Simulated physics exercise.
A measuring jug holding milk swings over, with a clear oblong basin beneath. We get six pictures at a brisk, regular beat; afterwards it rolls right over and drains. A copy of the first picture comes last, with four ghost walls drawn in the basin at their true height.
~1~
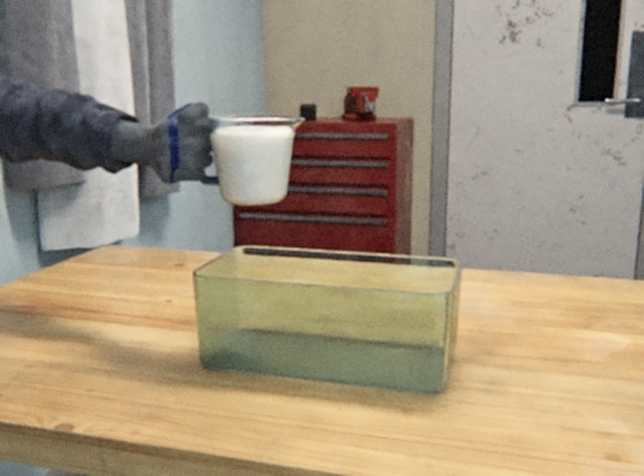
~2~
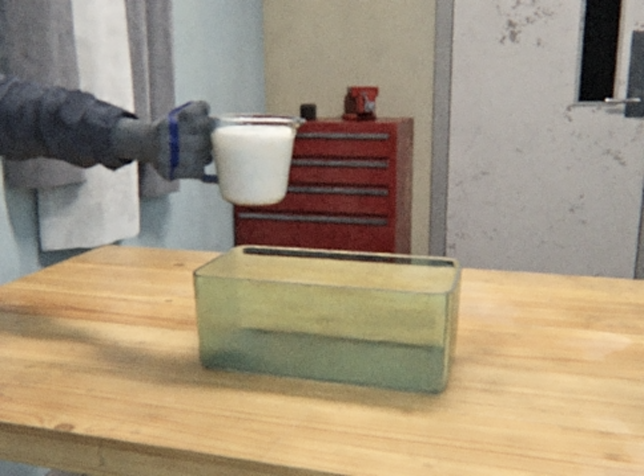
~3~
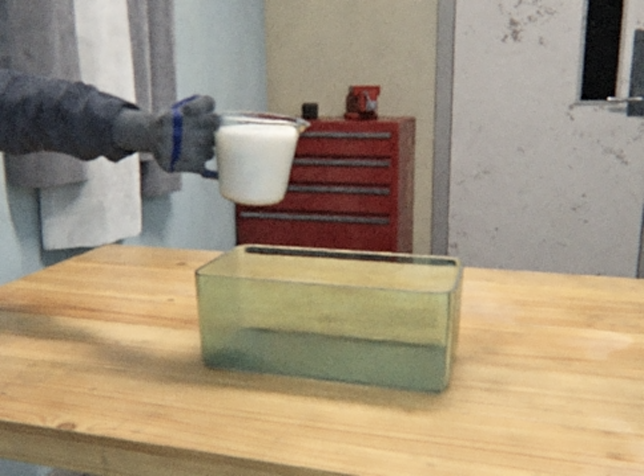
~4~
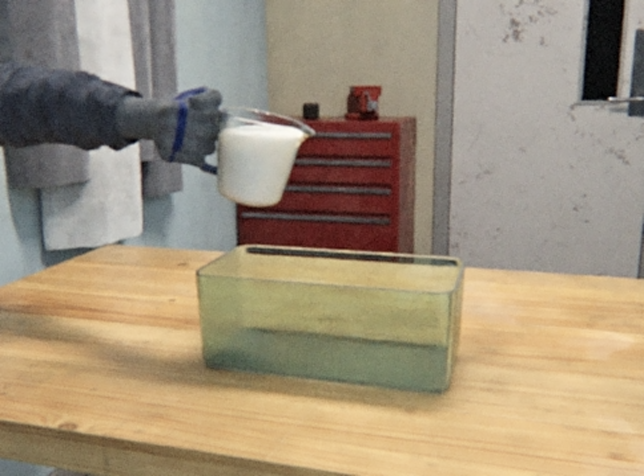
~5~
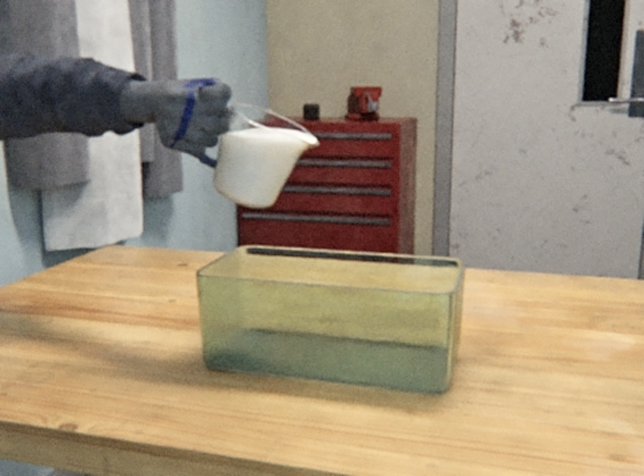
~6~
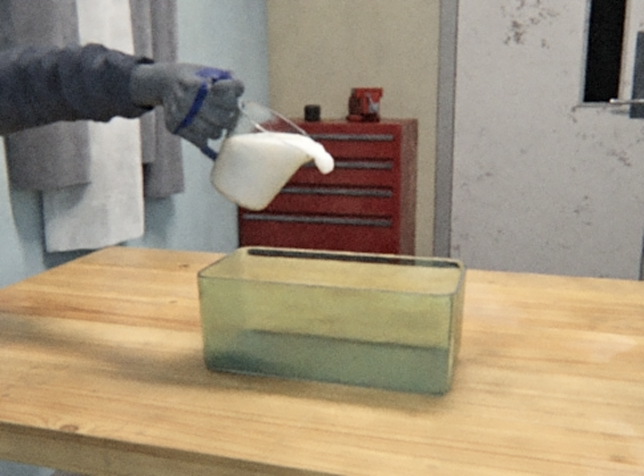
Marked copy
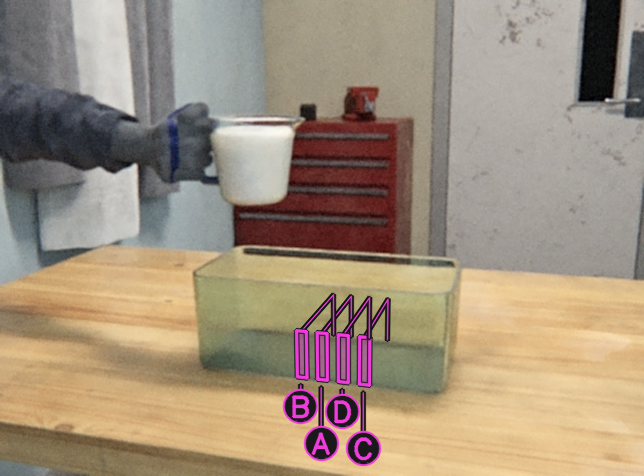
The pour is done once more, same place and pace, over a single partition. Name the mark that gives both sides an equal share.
Place D.
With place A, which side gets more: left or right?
The right side.
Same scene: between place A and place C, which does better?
The answer is A.
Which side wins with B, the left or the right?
The right side.
On the marked copy, A at (321, 387); B at (300, 384); C at (363, 392); D at (342, 389).
With A, about 17 % ends left of the wall and 82 % right of it.
With B, about 3 % ends left of the wall and 96 % right of it.
With C, about 93 % ends left of the wall and 4 % right of it; 3 % is lost outside.
With D, about 59 % ends left of the wall and 41 % right of it.
